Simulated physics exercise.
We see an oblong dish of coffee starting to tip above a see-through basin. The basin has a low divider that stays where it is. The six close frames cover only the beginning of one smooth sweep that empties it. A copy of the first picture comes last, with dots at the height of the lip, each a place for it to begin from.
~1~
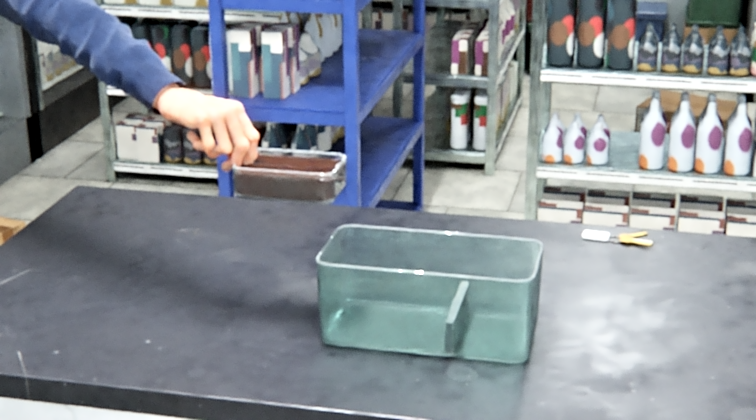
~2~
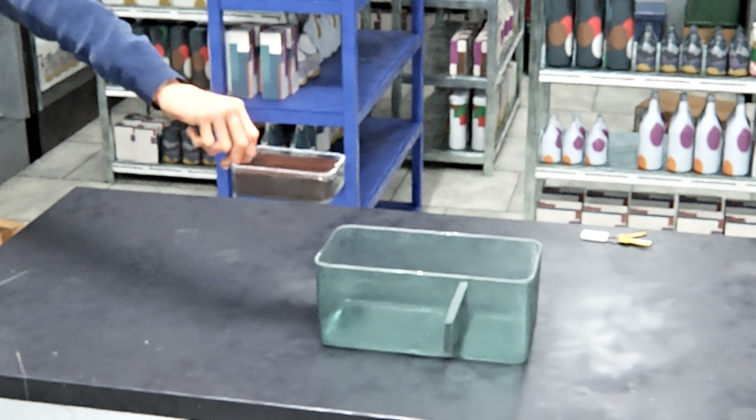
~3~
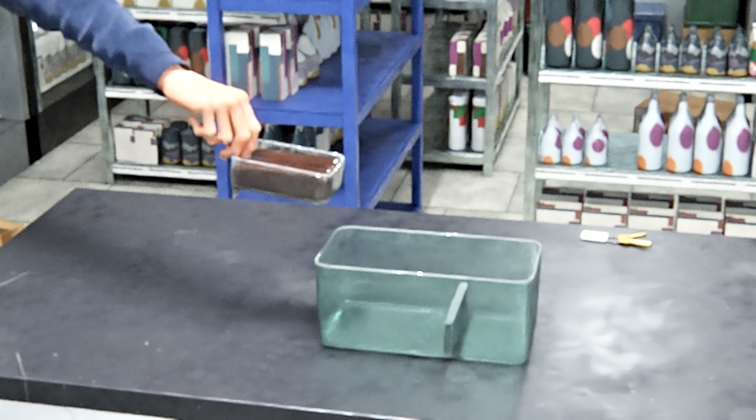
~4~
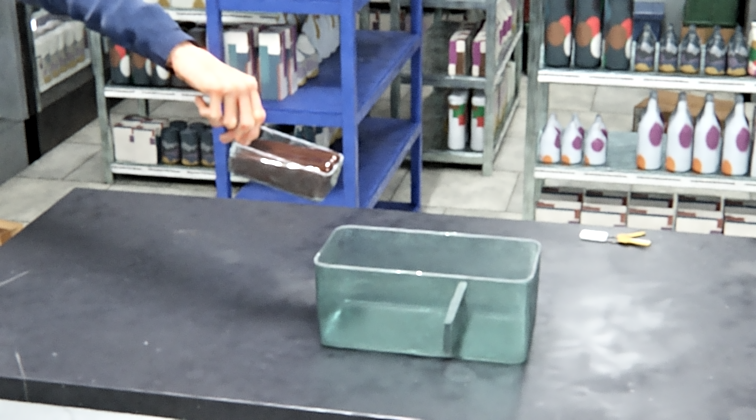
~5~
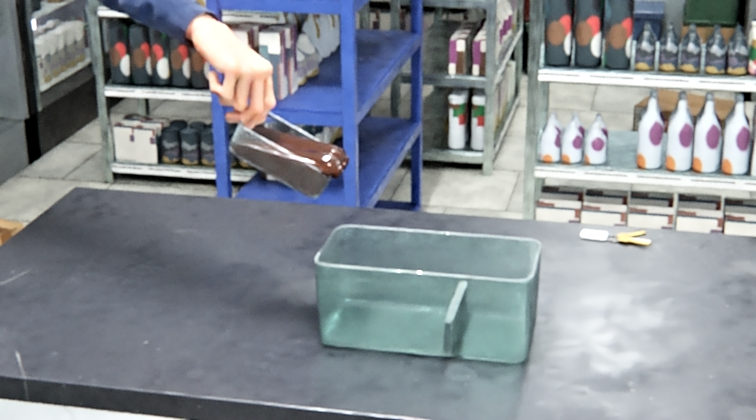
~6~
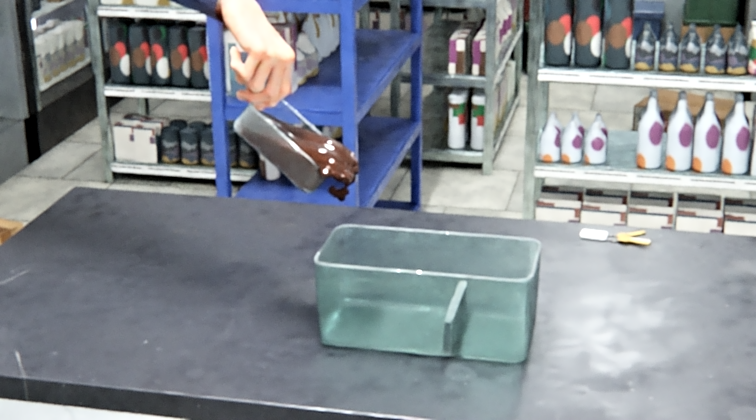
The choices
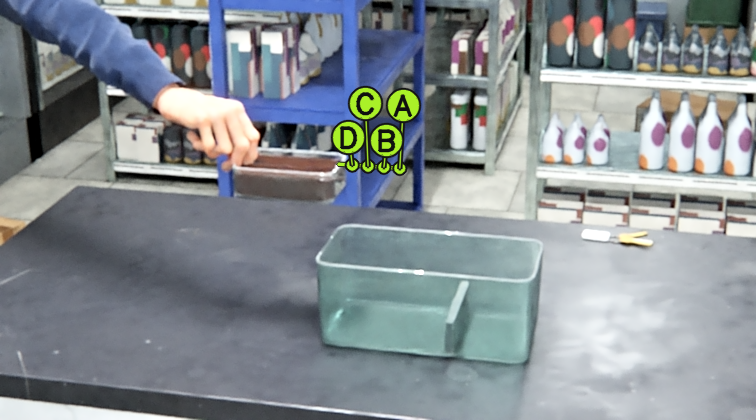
The clip opens with a hand holding an oblong dish of dark coffee level above a see-through green basin on a dark table. The hand then tilts the dish steadily down to the right, and the coffee slides over the lip, hanging in clumps just above the basin.
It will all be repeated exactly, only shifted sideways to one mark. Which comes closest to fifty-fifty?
C.
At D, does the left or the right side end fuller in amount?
More ends on the left.
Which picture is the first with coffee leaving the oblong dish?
In picture 4.
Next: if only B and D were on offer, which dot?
That is dot B.
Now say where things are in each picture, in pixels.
Upright, lip at (338, 164); basin from (321, 340) to (529, 361); top of the wall at (458, 301); nothing has left yet, in the first frame.
Upright, lip at (337, 164); nothing has left yet, in the second frame.
Tipped about 7°, lip at (337, 165); nothing has left yet, in the third frame.
Tipped about 16°, lip at (336, 165); coffee is over the lip, down to (336, 165), in the fourth frame.
Tipped about 27°, lip at (336, 164); coffee is over the lip, down to (340, 170), in the fifth frame.
Tipped about 41°, lip at (336, 164); coffee is over the lip, down to (345, 196), in the sixth frame.
On the marked copy, A at (399, 168); B at (383, 167); C at (368, 166); D at (352, 165).
With A, about 24 % ends left of the wall and 70 % right of it; 6 % is lost outside.
With B, about 34 % ends left of the wall and 62 % right of it; 5 % is lost outside.
With C, about 46 % ends left of the wall and 49 % right of it; 5 % is lost outside.
With D, about 83 % ends left of the wall and 16 % right of it.
